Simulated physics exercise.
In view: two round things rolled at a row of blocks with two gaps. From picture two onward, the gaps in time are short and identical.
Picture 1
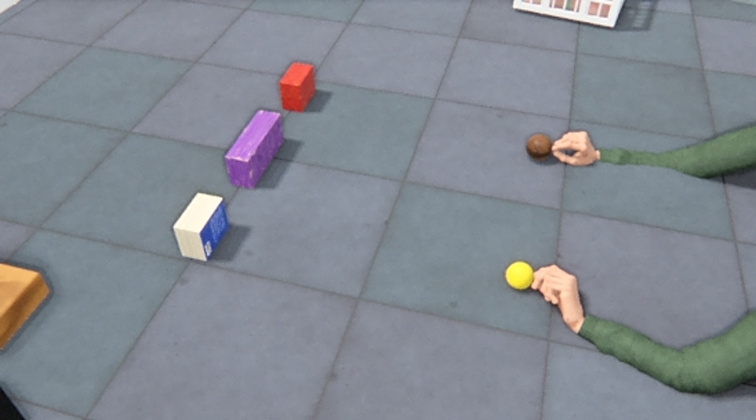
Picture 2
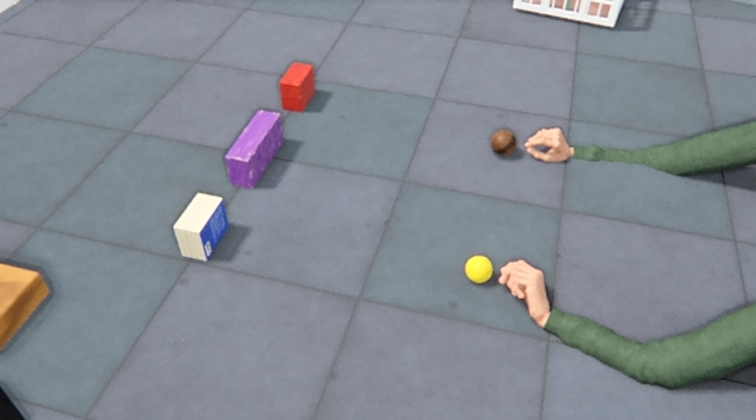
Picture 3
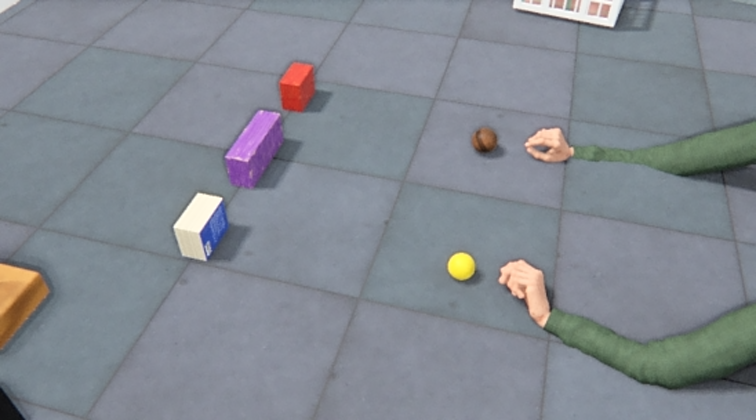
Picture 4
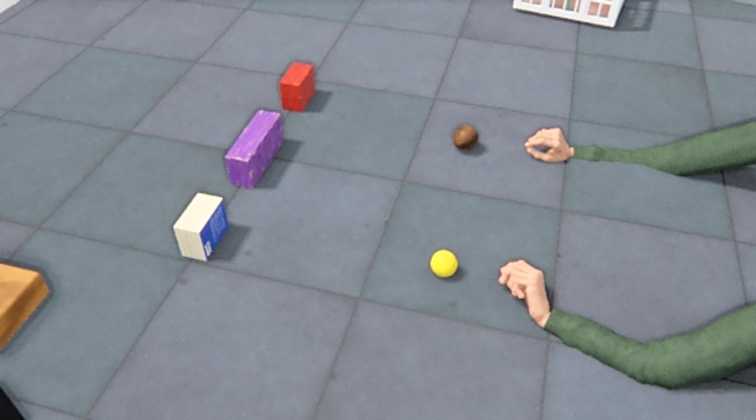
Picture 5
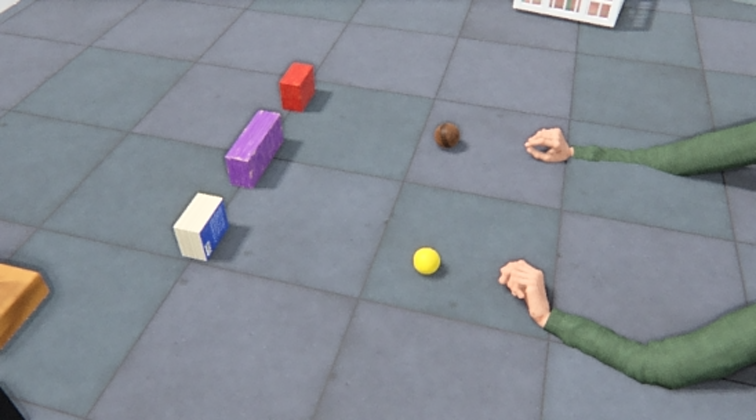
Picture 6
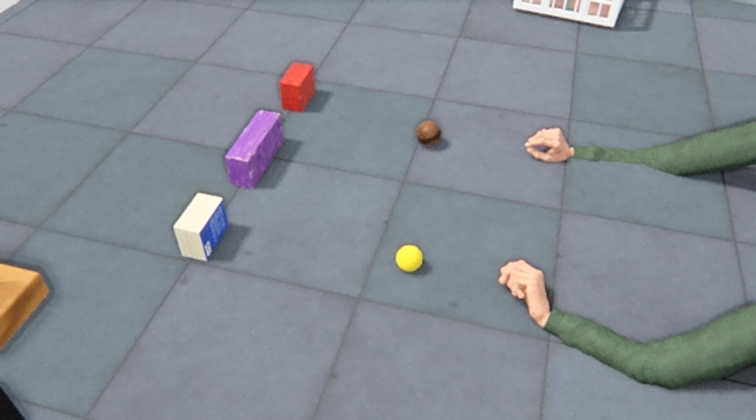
We see two green-sleeved hands release a yellow ball and a brown ball on a tiled floor; both balls roll steadily left, toward a spaced row of red, purple, and white-and-blue blocks, while the hands stay behind.
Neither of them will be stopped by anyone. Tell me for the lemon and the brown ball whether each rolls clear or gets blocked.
My prediction: The lemon should strike one of the blocks. The brown ball should pass between two blocks.
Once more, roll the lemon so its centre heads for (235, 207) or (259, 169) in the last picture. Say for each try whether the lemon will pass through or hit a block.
Well, the first time it fits through the gap, and the second time it meets a block.
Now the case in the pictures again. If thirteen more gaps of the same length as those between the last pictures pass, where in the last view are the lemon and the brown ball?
(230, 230) and (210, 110).
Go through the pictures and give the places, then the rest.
Lemon (520, 276) under the hand; brown ball (539, 148) under the hand; purple block (256, 149), in the first picture.
Lemon (479, 270); brown ball (504, 143), in the second picture.
Lemon (462, 267); brown ball (485, 141), in the third picture.
Lemon (444, 264); brown ball (466, 138), in the fourth picture.
Lemon (427, 261); brown ball (447, 136), in the fifth picture.
Lemon (409, 258); brown ball (429, 134); red block (298, 88), in the sixth picture.
Then, 0.50 s on from there, lemon coming back near (234, 232); brown ball heading on near (215, 106).
In the end, the lemon bounces off, near (238, 240); the brown ball rolls through.
